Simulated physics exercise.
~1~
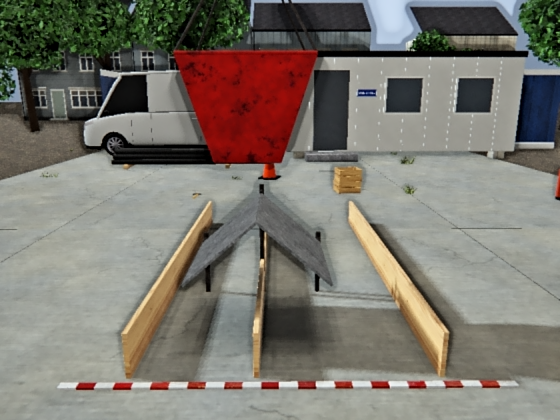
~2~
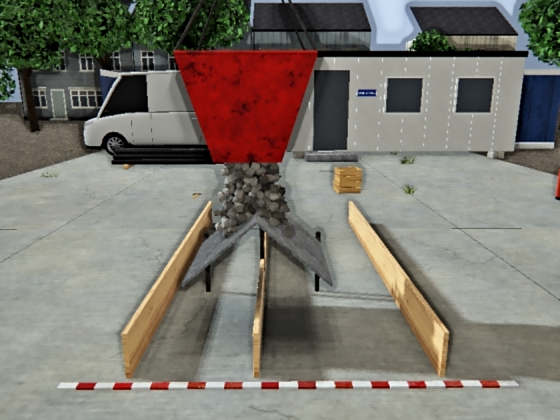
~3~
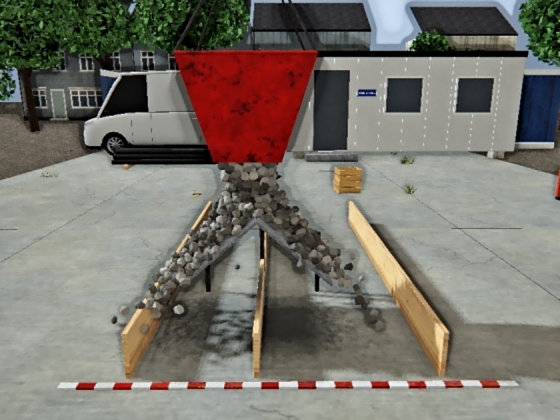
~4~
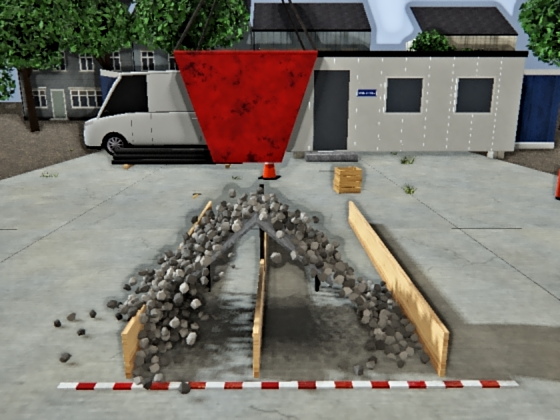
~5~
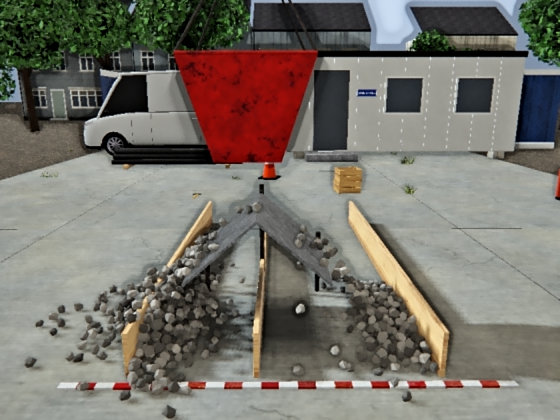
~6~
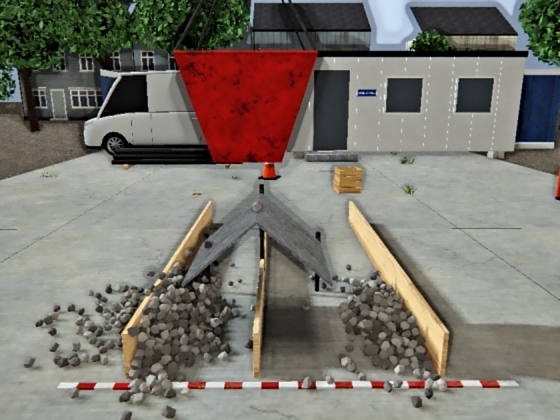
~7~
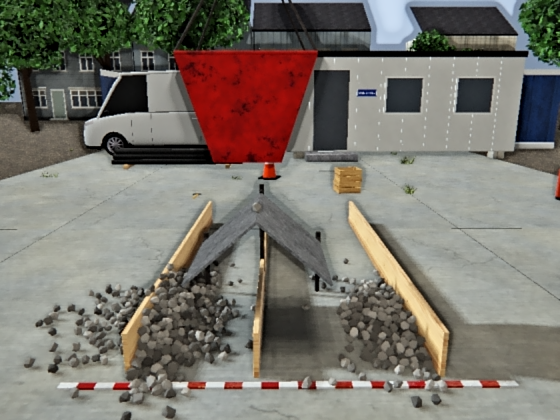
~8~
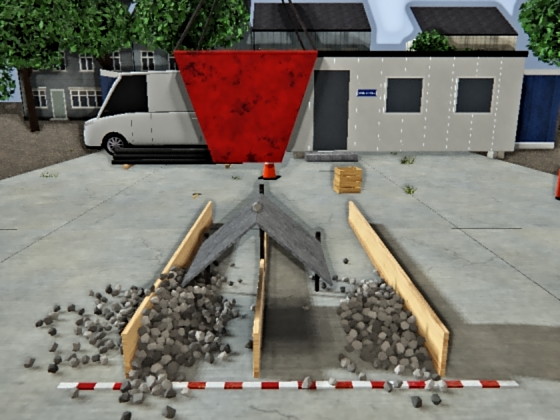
The clip opens on a red skip hanging in front of a white van and a pale site cabin, above a grey peaked slope and three wooden planks set on concrete. Grey stones pour from the bottom of the skip onto the peak and split, sliding down both sides. They tumble into the left and right bays, and some spill out past the left plank. The last stones slide off the slopes, and a few roll forward to the red and white strip. All settles, with the larger heap in the left bay, a smaller one in the right, and a scatter outside on the left.
